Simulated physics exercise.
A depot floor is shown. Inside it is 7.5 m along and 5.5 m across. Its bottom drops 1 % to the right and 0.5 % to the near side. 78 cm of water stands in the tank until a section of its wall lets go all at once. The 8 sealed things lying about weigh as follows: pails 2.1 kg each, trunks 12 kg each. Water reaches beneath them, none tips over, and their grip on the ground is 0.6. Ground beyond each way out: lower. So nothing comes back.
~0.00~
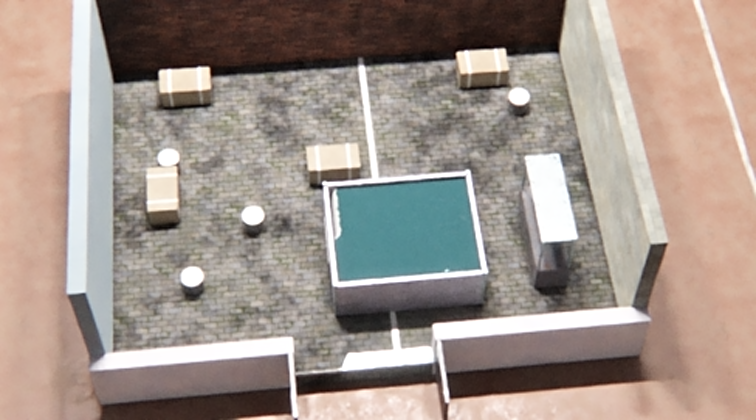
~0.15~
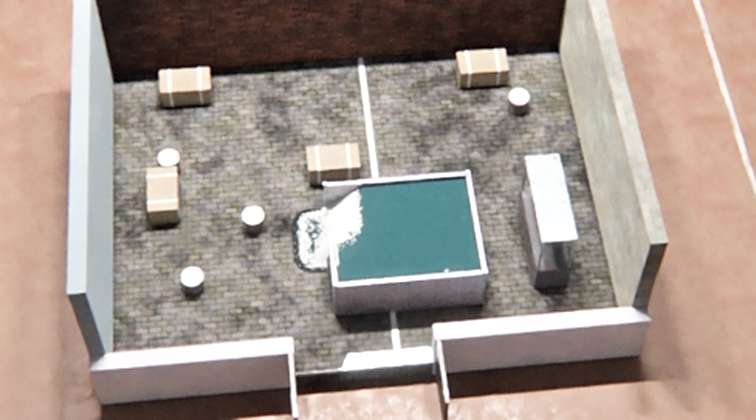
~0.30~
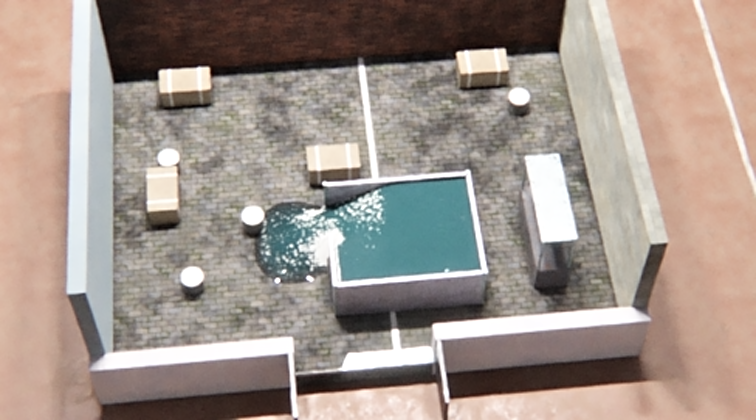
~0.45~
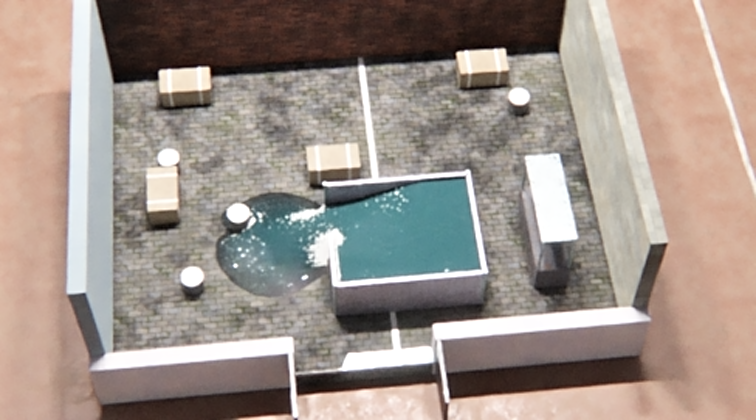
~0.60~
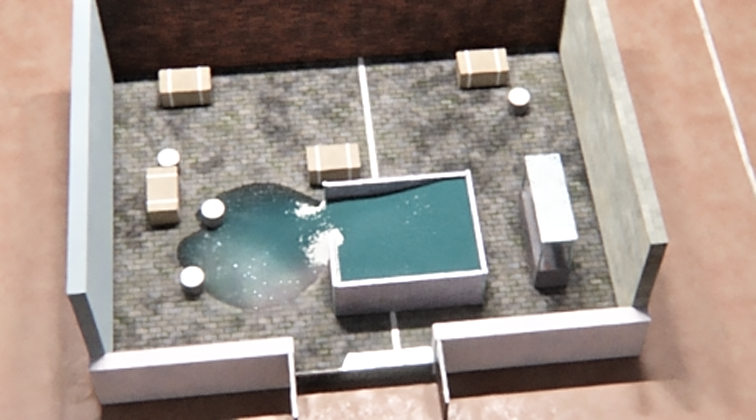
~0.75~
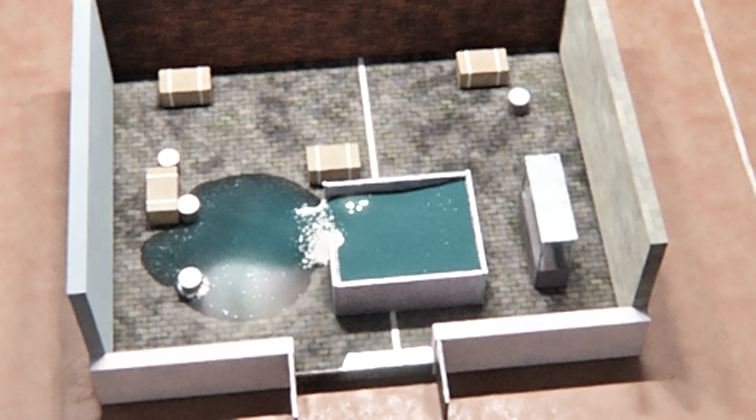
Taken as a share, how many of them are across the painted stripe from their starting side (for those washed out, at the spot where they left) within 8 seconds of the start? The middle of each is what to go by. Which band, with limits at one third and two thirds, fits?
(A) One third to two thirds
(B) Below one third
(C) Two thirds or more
Option A: One third to two thirds.
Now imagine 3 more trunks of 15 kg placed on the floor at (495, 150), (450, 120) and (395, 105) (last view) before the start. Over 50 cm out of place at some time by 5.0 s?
Sequence of outcomes: Does not cross it, does not cross it, does not cross it.
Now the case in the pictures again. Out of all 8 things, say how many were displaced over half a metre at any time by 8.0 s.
7.
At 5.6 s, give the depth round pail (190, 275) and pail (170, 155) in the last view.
Around 6 cm and 2 cm.
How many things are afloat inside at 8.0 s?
At that instant the tally stands at 5.
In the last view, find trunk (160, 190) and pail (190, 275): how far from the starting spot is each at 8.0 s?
400 cm, 150 cm.
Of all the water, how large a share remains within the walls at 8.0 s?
Somewhere near 96 percent, give or take.
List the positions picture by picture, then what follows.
In the first picture, a pail at (253, 215) rests on the ground; a pail at (192, 276) rests on the ground; water covers 3.5 m2; 0 of 8 have shifted.
In the second picture, a pail at (253, 215), on the bottom; a pail at (192, 276) rests on the ground; 4.1 m2 under water; 0 of 8 have shifted.
In the third picture, a pail at (253, 215), on the bottom; a pail at (192, 276), on the bottom; water covers 4.9 m2; 0 of 8 have shifted.
In the fourth picture, a pail at (238, 213) rests on the ground, 22 cm from its start; a pail at (192, 276), on the bottom; water covers 5.9 m2; 1 of 8 have shifted.
In the fifth picture, a pail at (213, 208) rests on the ground, 62 cm from its start; a pail at (192, 276), on the bottom; 7.2 m2 under water; 1 of 8 have shifted.
In the sixth picture, a pail at (188, 204), on the bottom, 101 cm from its start; a pail at (190, 277) rests on the ground, 3 cm from its start; water covers 8.7 m2; 1 of 8 have shifted.
After 1.6 s 0 of 8 are over the mark; 3 afloat.
After 3.6 s 0 of 8 are over the mark; 5 afloat.
After 5.6 s 3 of 8 are over the mark; 3 afloat.
After 8.0 s 4 of 8 are over the mark; 5 afloat.
